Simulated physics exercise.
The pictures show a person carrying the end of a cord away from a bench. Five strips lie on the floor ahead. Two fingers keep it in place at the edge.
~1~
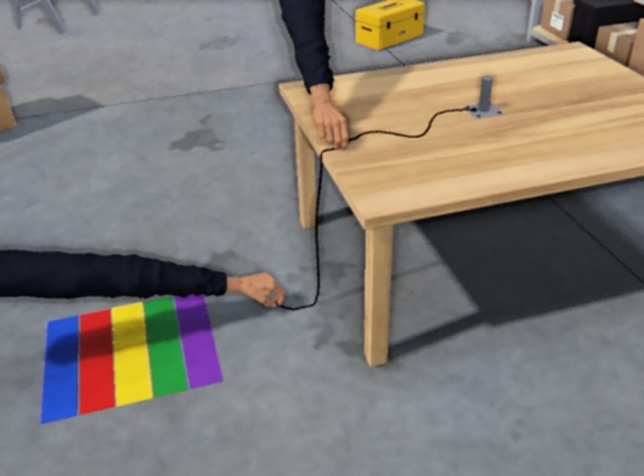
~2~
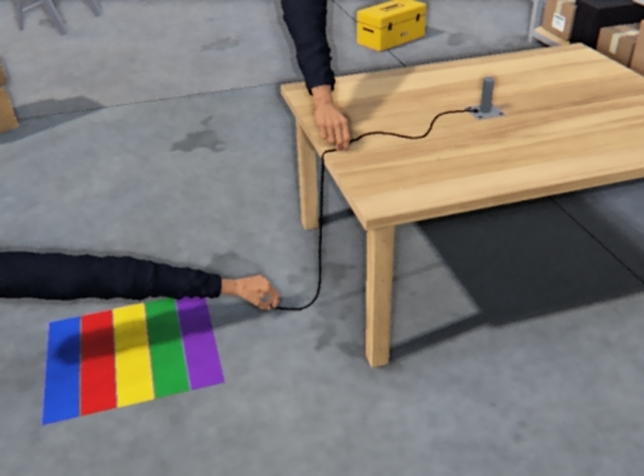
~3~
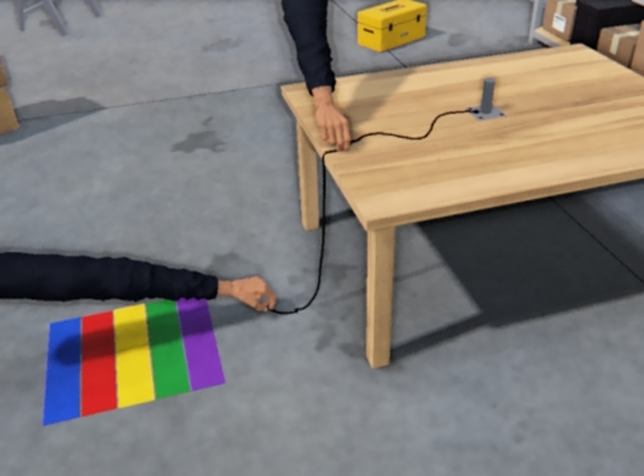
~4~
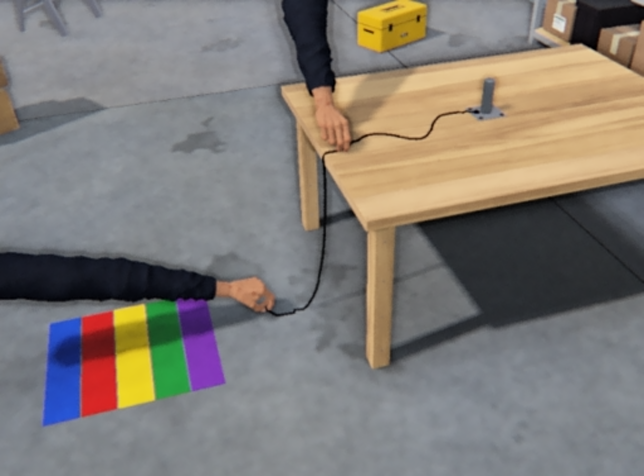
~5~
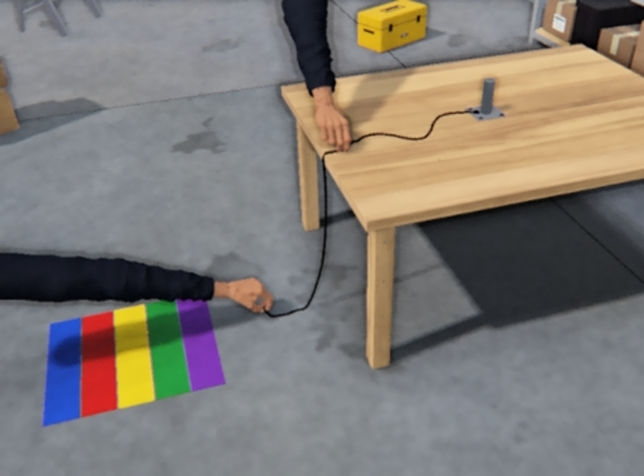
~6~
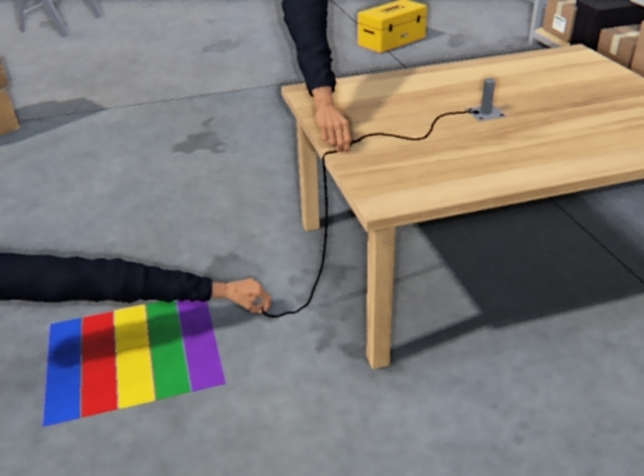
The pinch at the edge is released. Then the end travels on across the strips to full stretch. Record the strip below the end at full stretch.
Below the end: Yellow.
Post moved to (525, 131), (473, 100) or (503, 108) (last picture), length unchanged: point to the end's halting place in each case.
Taking the tries in turn, you get (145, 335), (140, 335) and (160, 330).
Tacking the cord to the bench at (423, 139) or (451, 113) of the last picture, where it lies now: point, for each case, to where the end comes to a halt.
First try near (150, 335), second near (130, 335).
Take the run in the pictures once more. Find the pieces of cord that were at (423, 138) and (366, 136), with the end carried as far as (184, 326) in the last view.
(396, 133) and (343, 146).
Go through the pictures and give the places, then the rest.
End (276, 304); purple (203, 366); green (168, 374); yellow (133, 382); red (97, 391); blue (60, 399), in the first picture.
End (271, 306); cord through (446, 113) (418, 138) (353, 141) (322, 186) (320, 243) (317, 297), in the second picture.
End (268, 308), in the third picture.
End (266, 308); cord through (446, 114) (419, 139) (353, 142) (325, 186) (324, 243) (312, 298), in the fourth picture.
End (264, 309), in the fifth picture.
End (262, 310); cord through (447, 115) (419, 139) (353, 142) (326, 187) (325, 243) (311, 298), in the sixth picture.
A little later, end near (185, 326); over purple.
Next, end near (148, 334); over green.
When it is tight, end near (126, 339); over yellow. It gets as far as the yellow strip.
